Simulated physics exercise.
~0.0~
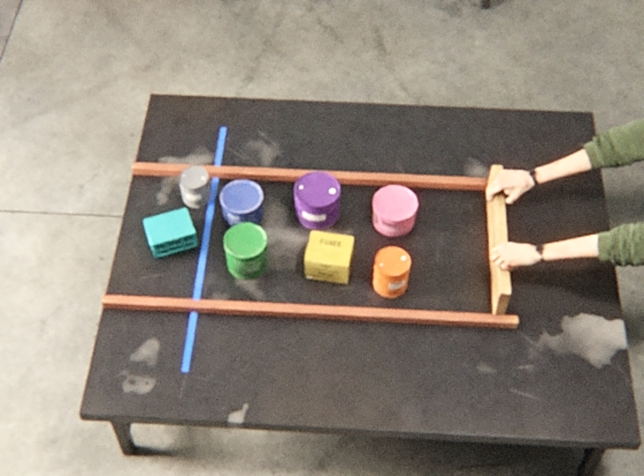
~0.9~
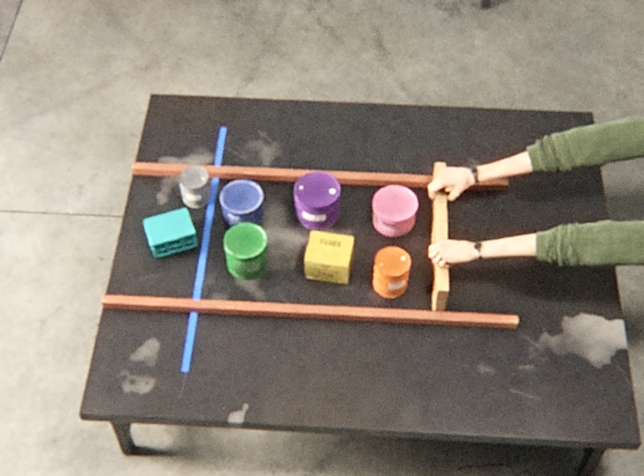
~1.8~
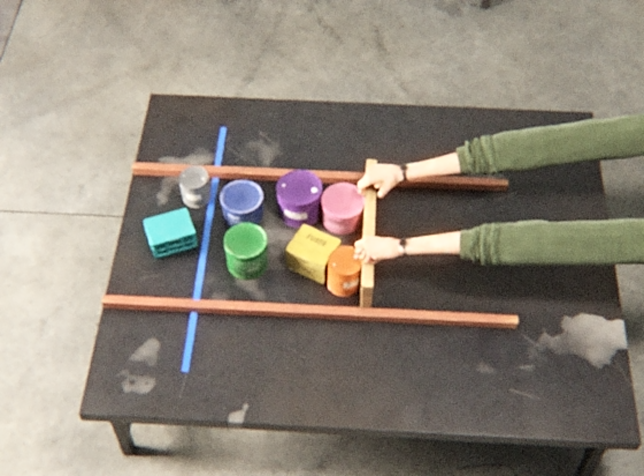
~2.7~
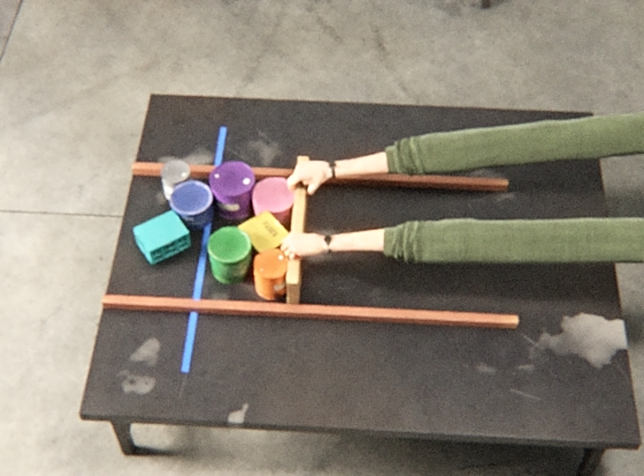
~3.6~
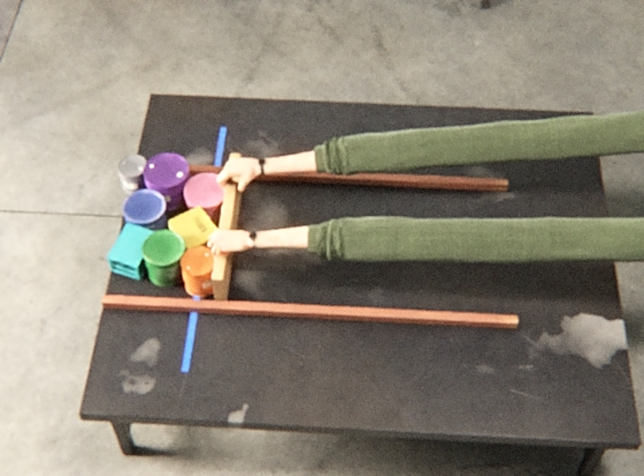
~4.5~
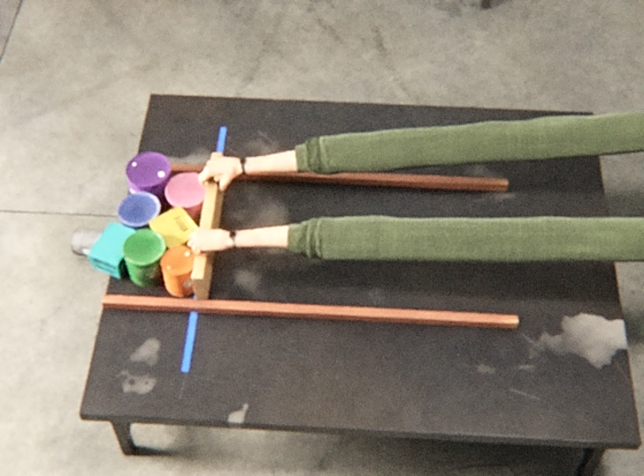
A dark table on a concrete floor is seen from above at an angle, with two reddish-brown rails running along it and a blue strip of tape crossing near the left end. Between the rails sit purple, pink, blue, green and orange tubs and a yellow box, with a small grey canister and a turquoise crate left of the tape. Two green-sleeved arms slide an upright wooden plank leftward from the right. It gathers the pink, orange, yellow and purple items, then packs everything into a cluster. The grey canister tips off the left edge, while the rest stay crowded on the table.
